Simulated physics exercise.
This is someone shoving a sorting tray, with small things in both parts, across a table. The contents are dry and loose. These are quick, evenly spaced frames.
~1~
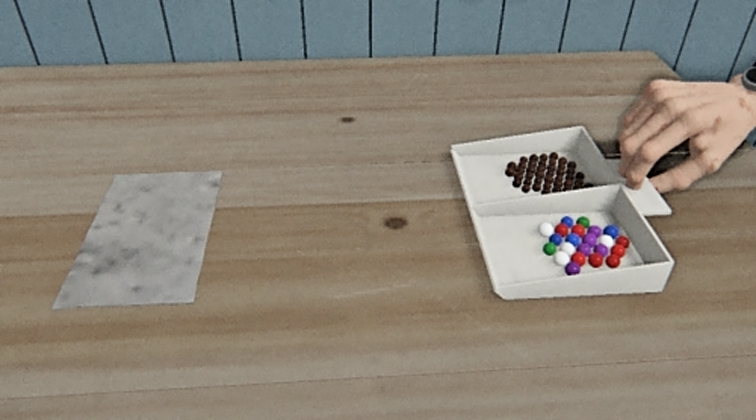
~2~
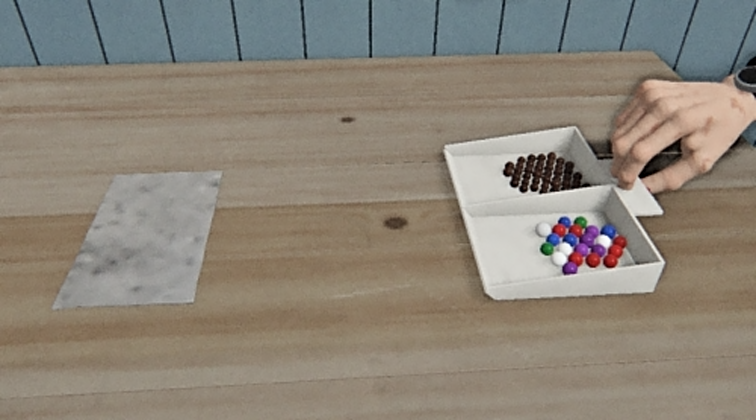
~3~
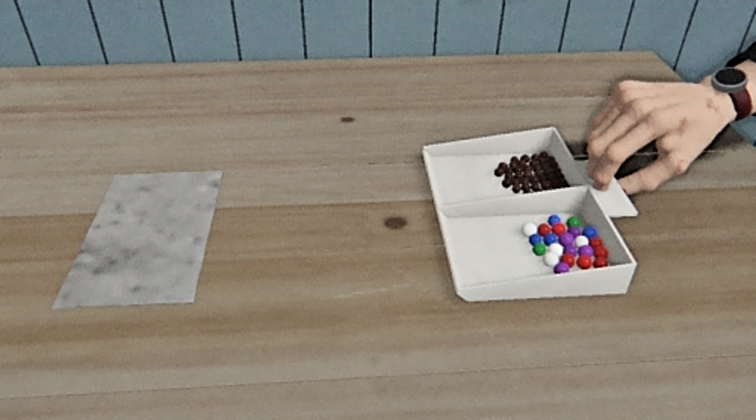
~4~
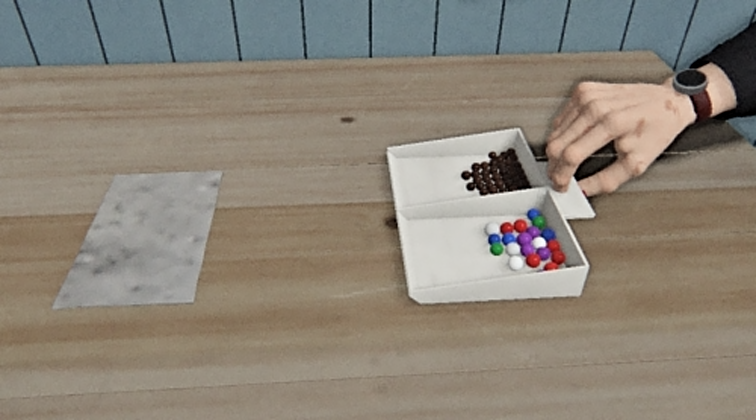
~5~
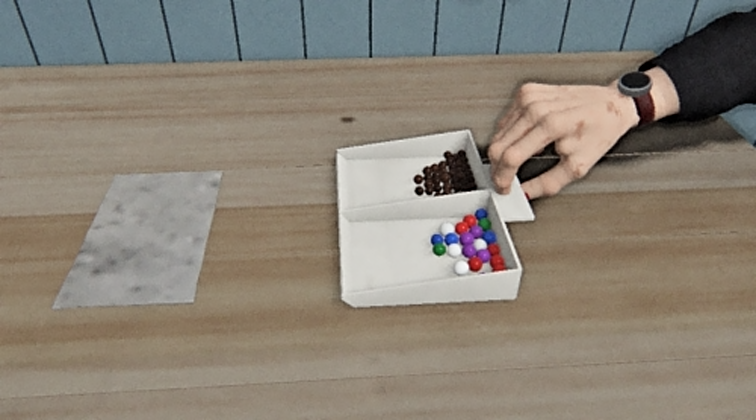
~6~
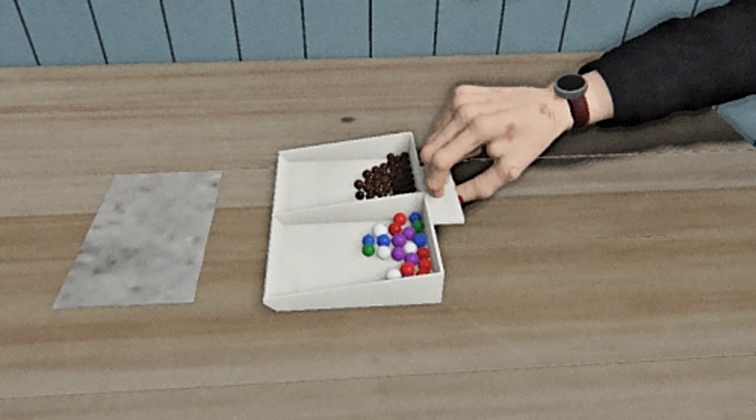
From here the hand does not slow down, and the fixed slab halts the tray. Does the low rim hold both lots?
The nearer handful sends some over the front rim; the farther handful sends some over the front rim.
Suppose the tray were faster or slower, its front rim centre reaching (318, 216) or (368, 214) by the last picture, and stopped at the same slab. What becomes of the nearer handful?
One: It throws some past the low edge. Two: It throws some past the low edge.
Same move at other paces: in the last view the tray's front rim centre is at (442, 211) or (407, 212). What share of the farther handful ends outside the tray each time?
Roughly 0 per cent, and 0 per cent.
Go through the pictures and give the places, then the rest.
In the first picture, front rim (470, 210), at rest; slab (137, 264); nearer handful (589, 241), a few gumballs; farther handful (550, 174), some chocolate balls.
In the second picture, front rim (462, 210), hardly any of the way covered; farther handful (548, 174).
In the third picture, front rim (438, 211), about a tenth of the way covered; nearer handful (566, 240).
In the fourth picture, front rim (397, 213), roughly a quarter of the way covered; farther handful (506, 179).
In the fifth picture, front rim (339, 215), roughly half of the way covered; nearer handful (480, 246).
In the sixth picture, front rim (273, 218), the larger part of the way covered; slab (137, 264); nearer handful (410, 249); farther handful (394, 184).
Then, 0.03 s later than the last frame, tray still sliding, front rim near (243, 219); nearer handful all inside; farther handful all inside.
Then, 0.17 s later than the last frame, tray stopped at the slab; nearer handful roughly a quarter out of the tray; farther handful roughly a quarter out of the tray.
Then, 0.38 s later than the last frame, tray stopped at the slab; nearer handful roughly half out of the tray; farther handful roughly half out of the tray.
When it is over, tray stopped at the slab; nearer handful roughly half out of the tray; farther handful roughly half out of the tray.
